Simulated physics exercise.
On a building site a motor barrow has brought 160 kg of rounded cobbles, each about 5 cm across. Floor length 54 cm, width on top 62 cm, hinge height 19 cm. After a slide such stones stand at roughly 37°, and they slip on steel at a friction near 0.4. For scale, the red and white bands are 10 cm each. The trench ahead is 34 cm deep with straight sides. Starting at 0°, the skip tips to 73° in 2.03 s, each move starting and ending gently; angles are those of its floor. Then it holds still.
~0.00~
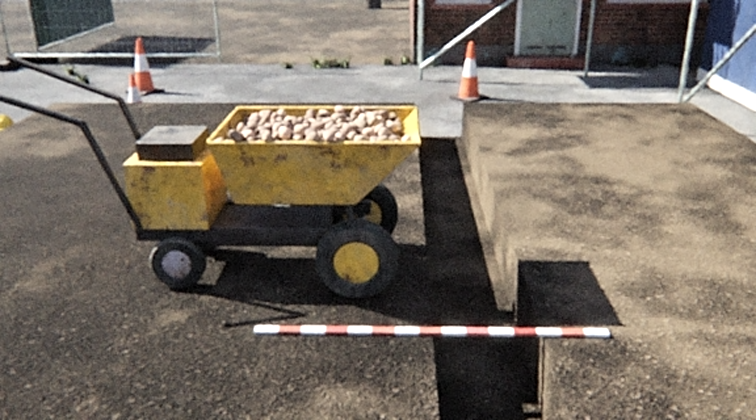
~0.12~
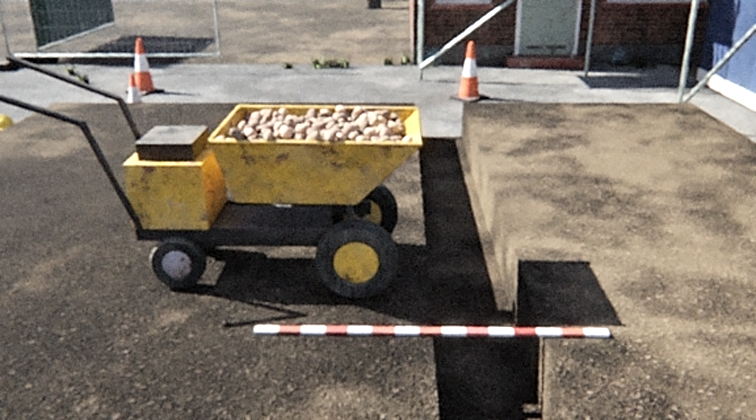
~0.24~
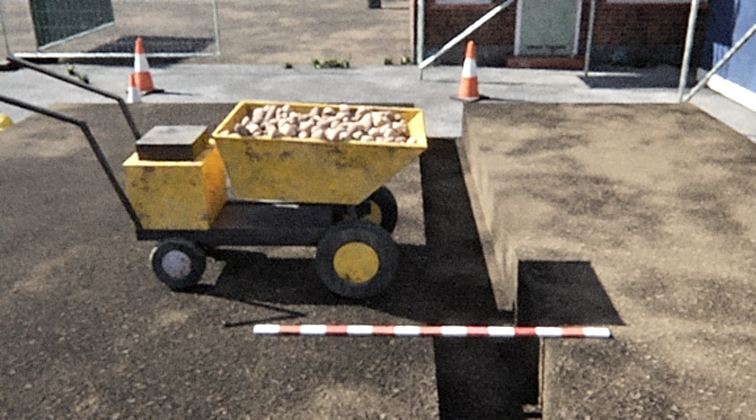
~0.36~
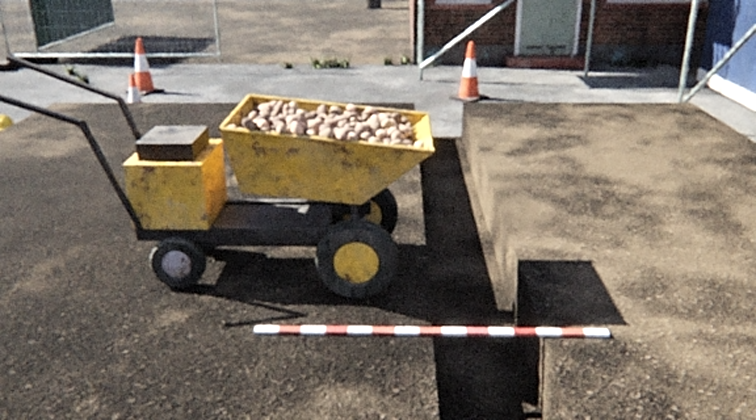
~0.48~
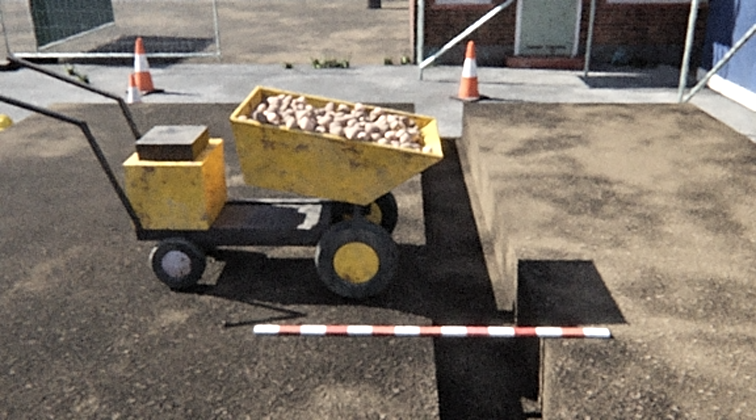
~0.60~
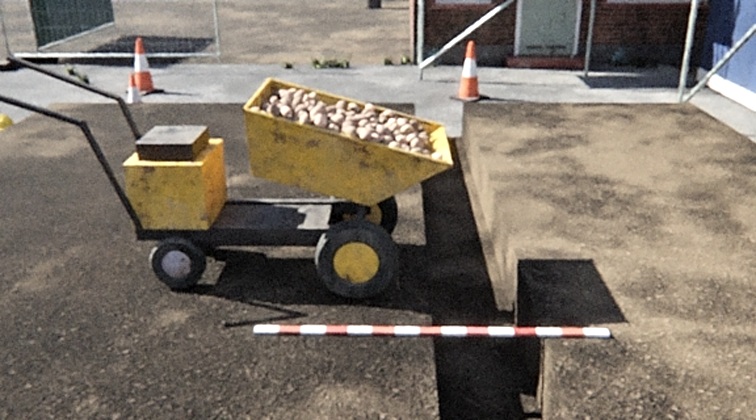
A yellow motor barrow loaded with rounded cobbles standing beside a straight-sided trench, its skip slowly tilting down toward the right.
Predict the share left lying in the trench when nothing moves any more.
Some 66 per cent of it.
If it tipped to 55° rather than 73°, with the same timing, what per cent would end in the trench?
It would be near 55 per cent.
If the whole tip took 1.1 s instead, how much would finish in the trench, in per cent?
It would be near 60 per cent.
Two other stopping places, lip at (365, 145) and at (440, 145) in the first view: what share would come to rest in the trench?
First some 100, then 40 per cent.
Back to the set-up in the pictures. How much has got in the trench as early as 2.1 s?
Some 40 per cent.
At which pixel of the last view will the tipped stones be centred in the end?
Their middle is at about (504, 310).
After 1.5 s the floor is at 61°; 94 % in the skip, 6 % in the trench; the foremost stones are at (520, 257).
After 2.1 s the floor is at 73°; 26 % in the skip, 42 % in the trench, 32 % past the trench; the foremost stones are at (649, 263).
After 2.5 s the floor is at 73°; 5 % in the skip, 60 % in the trench, 35 % past the trench; the foremost stones are at (707, 282).
After 4.4 s the floor is at 73°; 0 % in the skip, 66 % in the trench, 34 % past the trench; the foremost stones are at (724, 291).
